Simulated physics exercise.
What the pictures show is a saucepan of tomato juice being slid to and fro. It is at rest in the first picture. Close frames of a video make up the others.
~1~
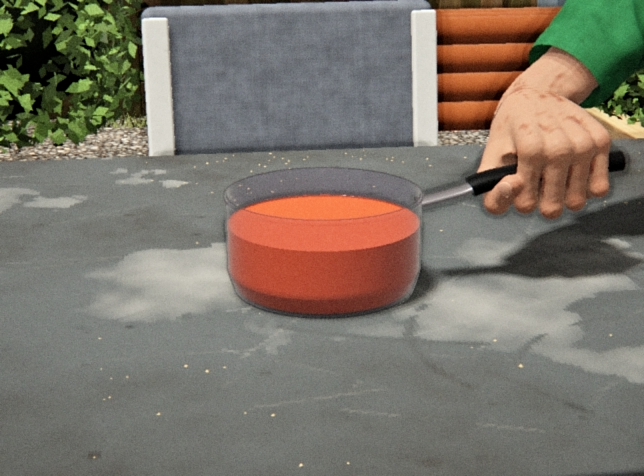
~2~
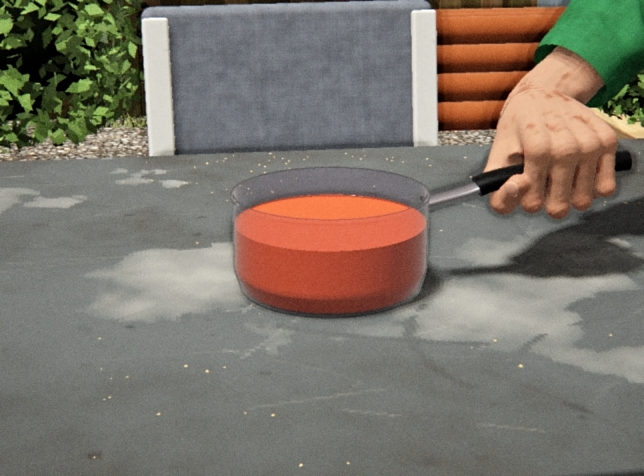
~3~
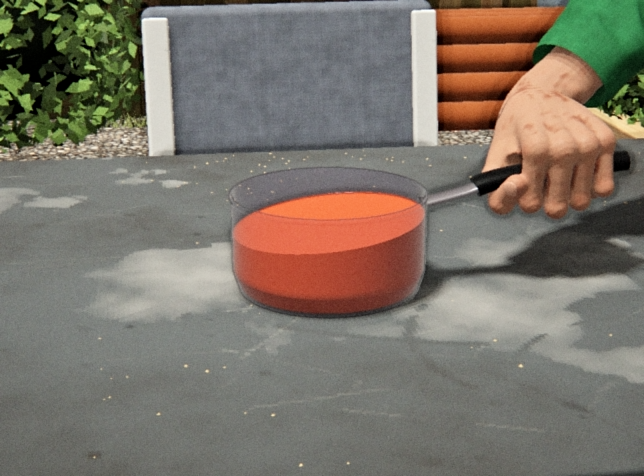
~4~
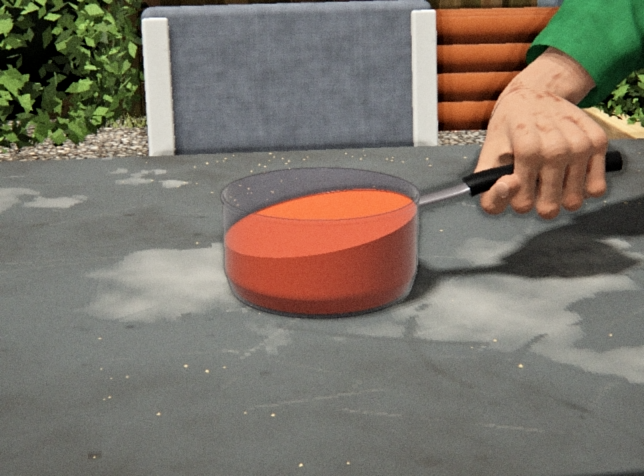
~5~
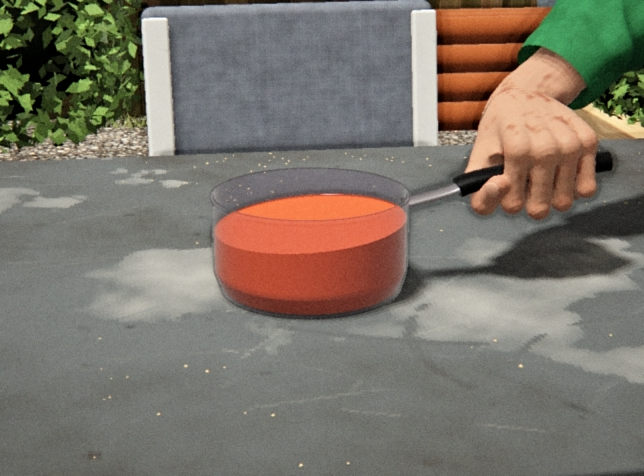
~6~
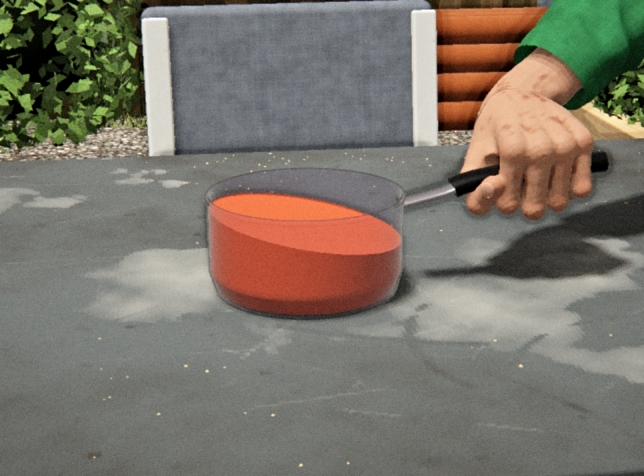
We see a hand holding a clear saucepan of orange-red liquid by its handle on a gray tabletop, sliding it slightly right, then left, as the liquid's surface tilts higher on the right, then higher on the left.
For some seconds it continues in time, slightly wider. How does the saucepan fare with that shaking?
It slops over.
Shortly, the highest wave so far goes over the rim.
At the finish, the highest wave so far goes over the rim; some is on the top.
